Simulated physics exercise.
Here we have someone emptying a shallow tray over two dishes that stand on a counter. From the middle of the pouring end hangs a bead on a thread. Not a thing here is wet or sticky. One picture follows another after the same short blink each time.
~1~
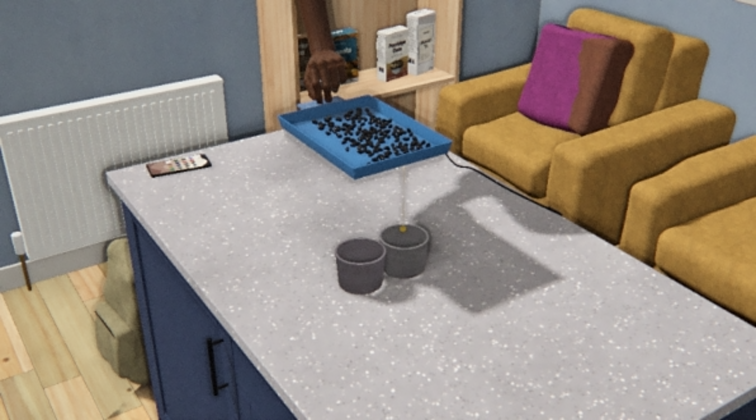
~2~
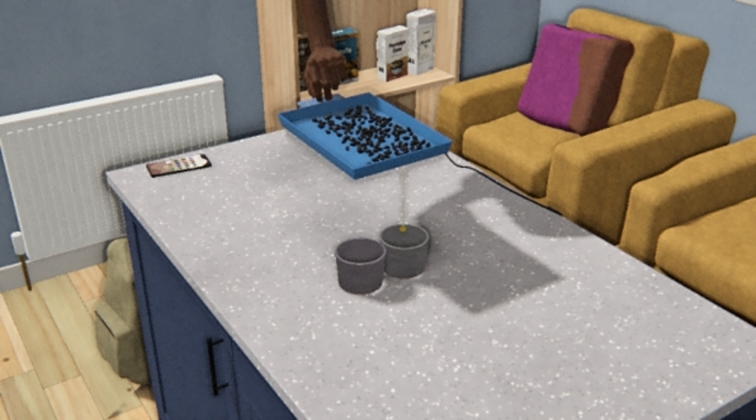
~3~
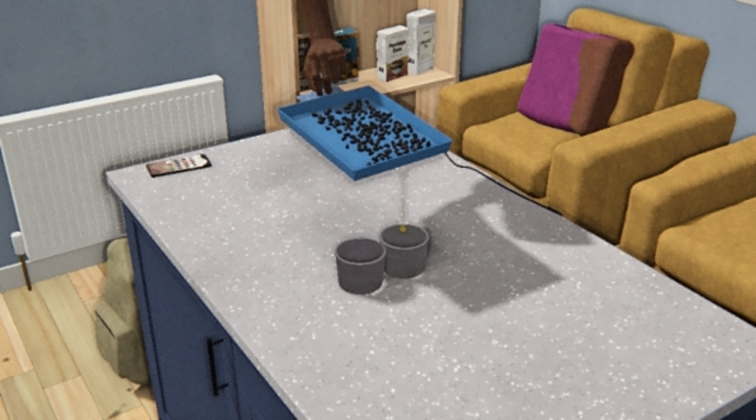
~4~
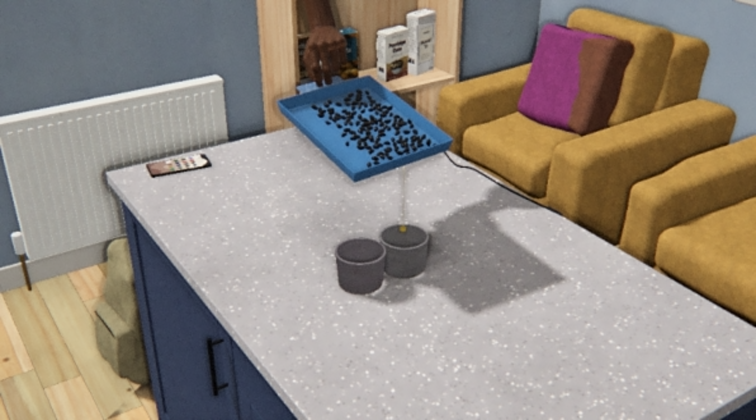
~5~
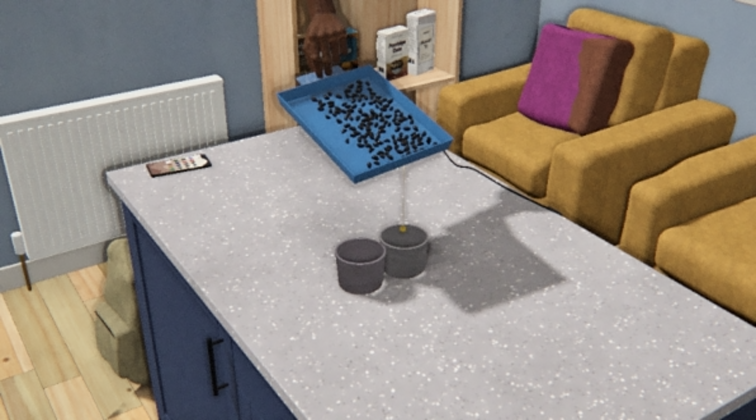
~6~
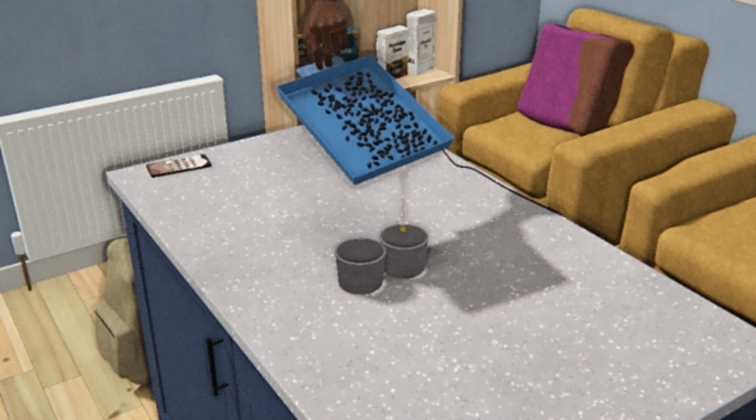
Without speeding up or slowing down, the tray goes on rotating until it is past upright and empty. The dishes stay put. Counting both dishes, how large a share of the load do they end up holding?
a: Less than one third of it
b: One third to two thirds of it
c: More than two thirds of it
One third to two thirds of it (b).
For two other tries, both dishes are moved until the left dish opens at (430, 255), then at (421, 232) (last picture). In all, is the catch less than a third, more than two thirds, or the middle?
The two tries give, in order: Under a third; below one third.
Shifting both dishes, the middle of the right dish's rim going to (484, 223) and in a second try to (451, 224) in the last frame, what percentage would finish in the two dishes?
Around 0 and around 0 per cent, in that order.
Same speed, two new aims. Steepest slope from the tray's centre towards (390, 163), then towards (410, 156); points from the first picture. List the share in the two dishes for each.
First case: 10 %; second case: 0 %.
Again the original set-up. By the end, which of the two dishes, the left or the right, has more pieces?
It's the left that ends up holding more.
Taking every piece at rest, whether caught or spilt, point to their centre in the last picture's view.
Resting centre, last frame: Roughly (369, 285).
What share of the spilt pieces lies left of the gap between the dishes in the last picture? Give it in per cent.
It comes to near 30 percent of the spill.
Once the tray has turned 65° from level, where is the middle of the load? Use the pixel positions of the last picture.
Somewhere about (381, 164).
Just after the last frame, tray tipped steeply; almost all on the tray; about a tenth in the air.
A moment on, tray tipped past a quarter turn; roughly a third on the tray; about a tenth in the left dish; roughly a quarter outside both; roughly a quarter in the air.
Further on, tray tipped past a quarter turn; roughly half in the left dish; roughly half outside both.
When it is over, tray tipped past a quarter turn; roughly half in the left dish; not one in the right dish; roughly half outside both.
